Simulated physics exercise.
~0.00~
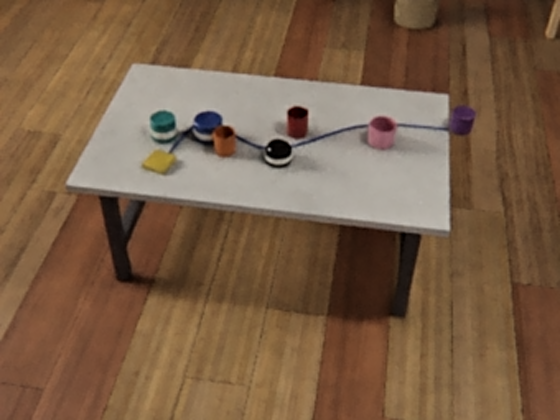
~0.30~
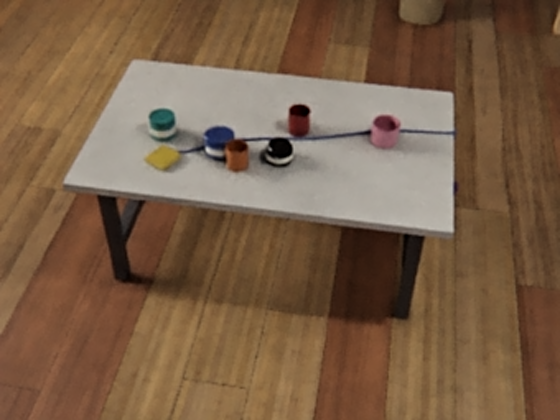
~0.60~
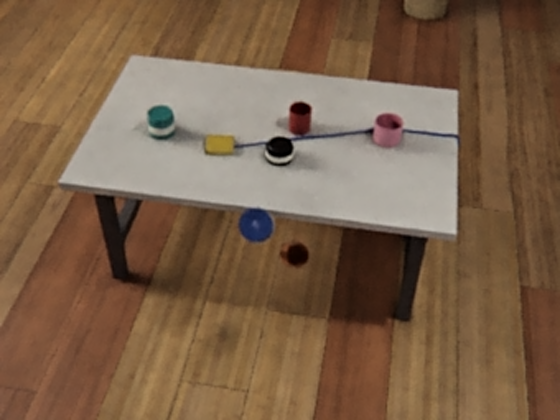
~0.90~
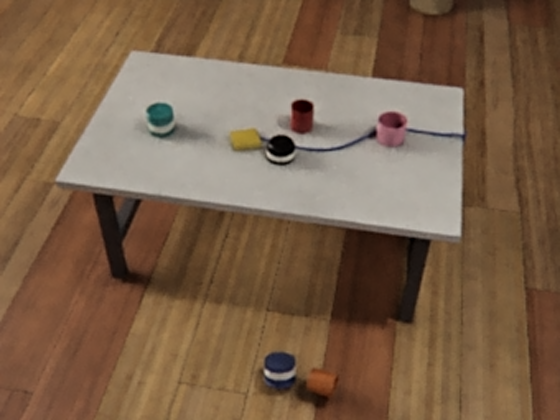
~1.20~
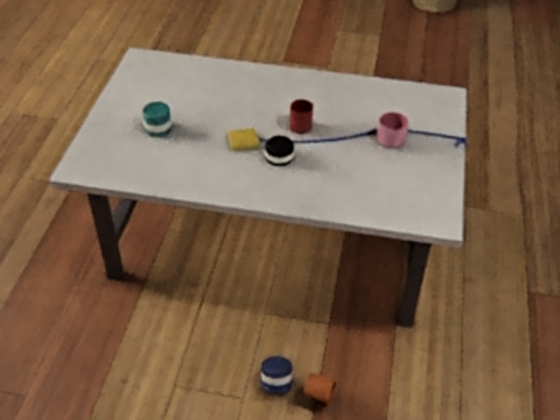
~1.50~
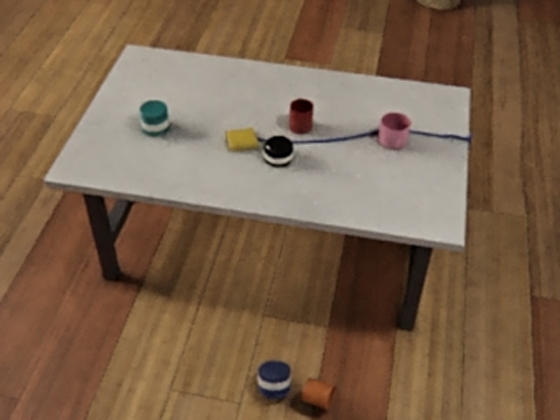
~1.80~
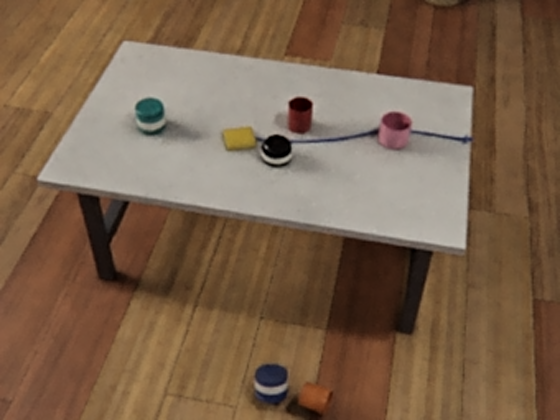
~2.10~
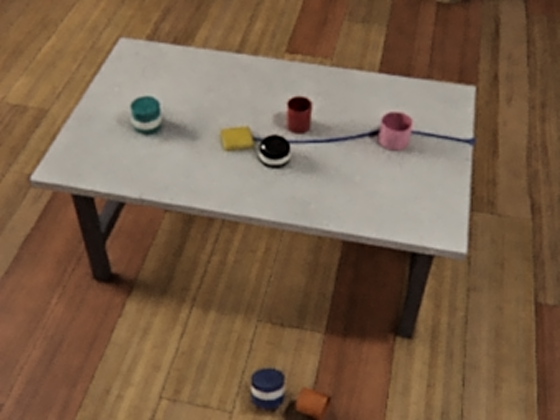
A falling purple cup tugs a cord, and blue and orange containers drop off the table.
